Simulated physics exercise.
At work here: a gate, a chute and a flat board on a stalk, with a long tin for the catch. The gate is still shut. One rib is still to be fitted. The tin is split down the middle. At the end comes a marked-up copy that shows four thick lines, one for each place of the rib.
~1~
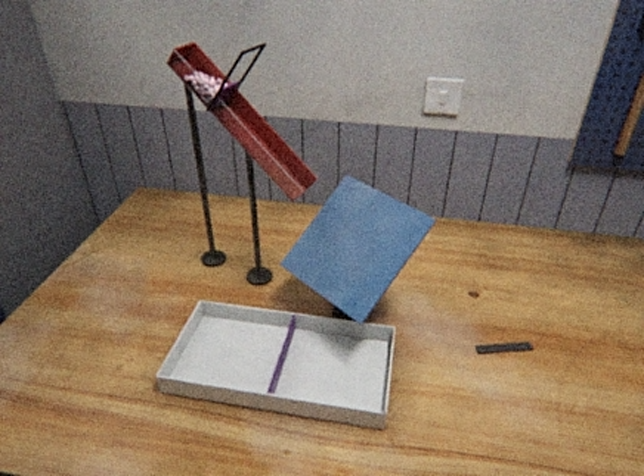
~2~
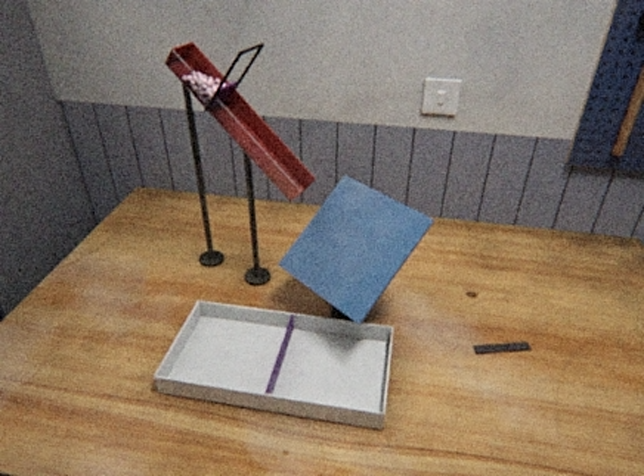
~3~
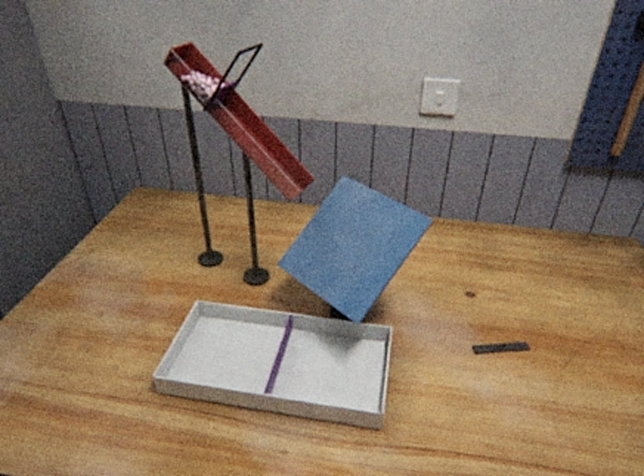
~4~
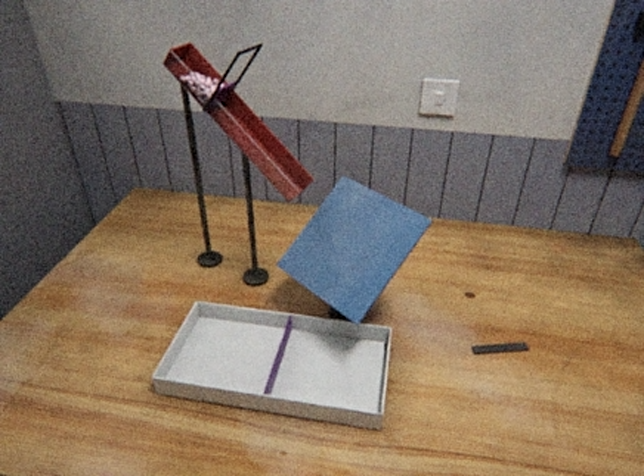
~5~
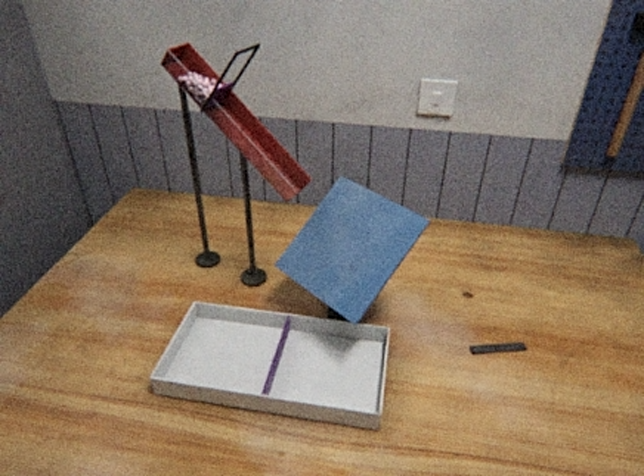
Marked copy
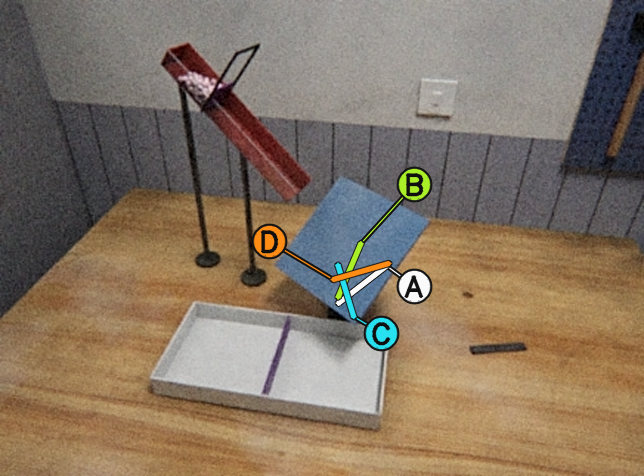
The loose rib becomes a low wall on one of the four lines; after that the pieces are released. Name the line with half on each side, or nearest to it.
Use line D.
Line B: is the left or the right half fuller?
Right.
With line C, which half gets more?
The right half.
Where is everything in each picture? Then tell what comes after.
The first frame shows load behind the gate near (208, 88), sugar pearls; lip of the chute near (300, 195), sloping fairly steeply.
The second frame shows middle of the board near (351, 243), tilted fairly steeply; middle of its low edge near (315, 292); of its high edge near (386, 196).
The third frame shows front corners of the tin near (153, 376) and (383, 413); front end of its middle wall near (264, 394); gate still shut near (226, 88).
The fourth frame shows middle of the load near (204, 88); lip near (296, 196).
The fifth frame shows middle of the load near (202, 88); lip near (294, 196).
On the marked copy, line A from (386, 265) to (338, 303); line B from (360, 243) to (338, 297); line C from (337, 265) to (353, 316); line D from (388, 263) to (333, 279).
With A, of what is caught, close to a quarter in the left half, the bulk in the right.
With B, of what is caught, close to a quarter in the left half, the bulk in the right.
With C, of what is caught, close to a quarter in the left half, close to two thirds in the right.
With D, of what is caught, close to half in the left half, close to half in the right.
